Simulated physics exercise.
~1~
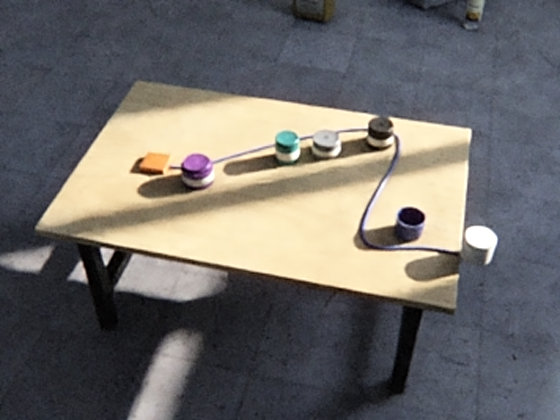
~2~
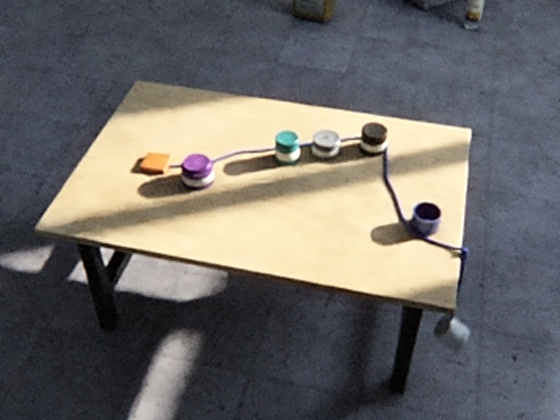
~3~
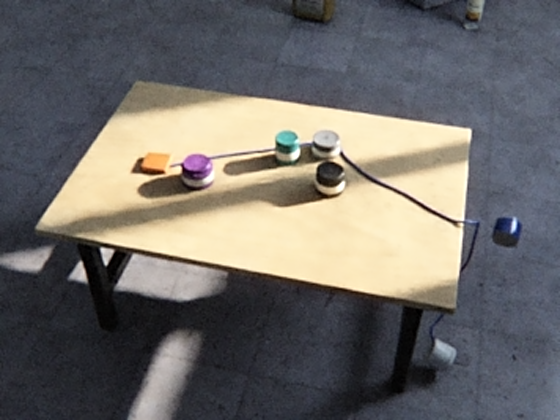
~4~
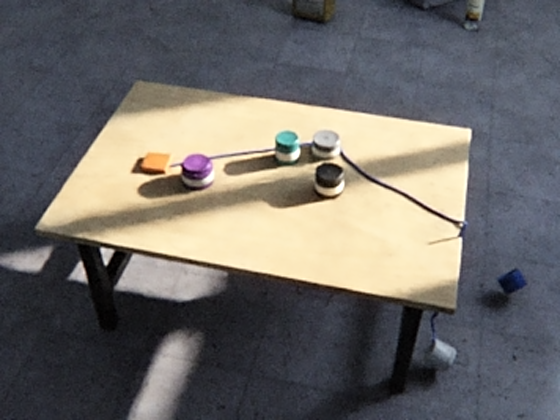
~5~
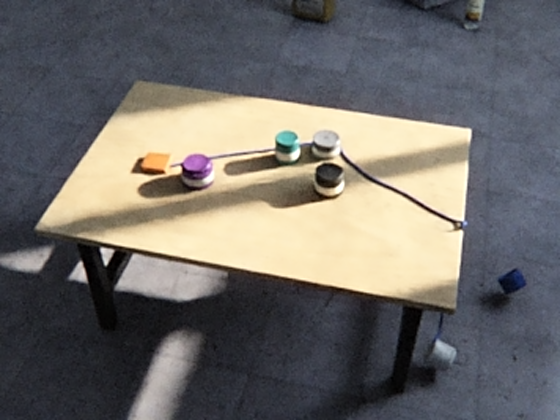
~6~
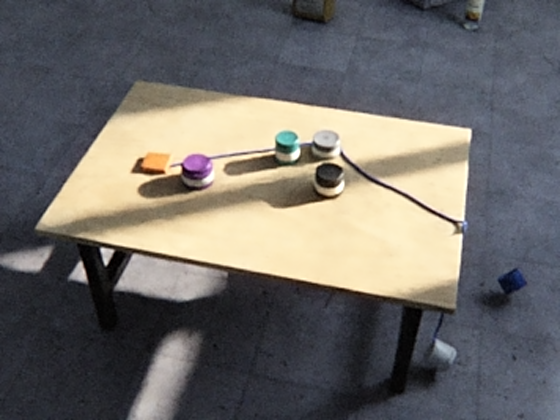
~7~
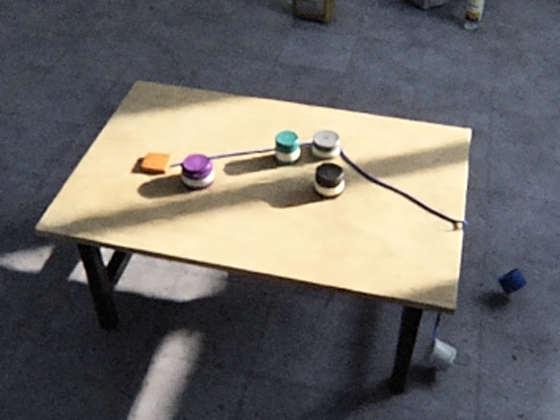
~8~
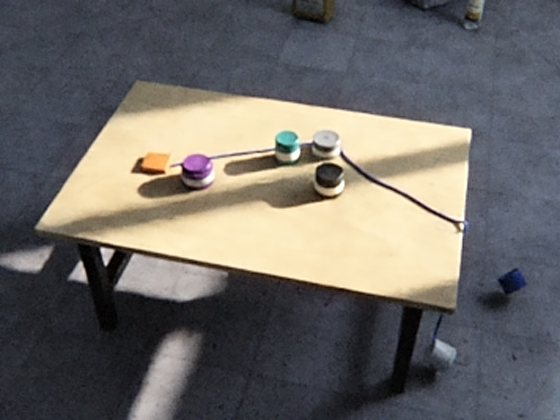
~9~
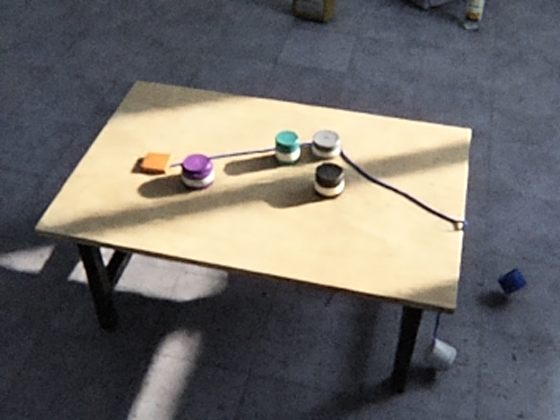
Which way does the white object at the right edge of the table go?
It moves down, dropping off the edge of the table and ending up low beside the right table leg.
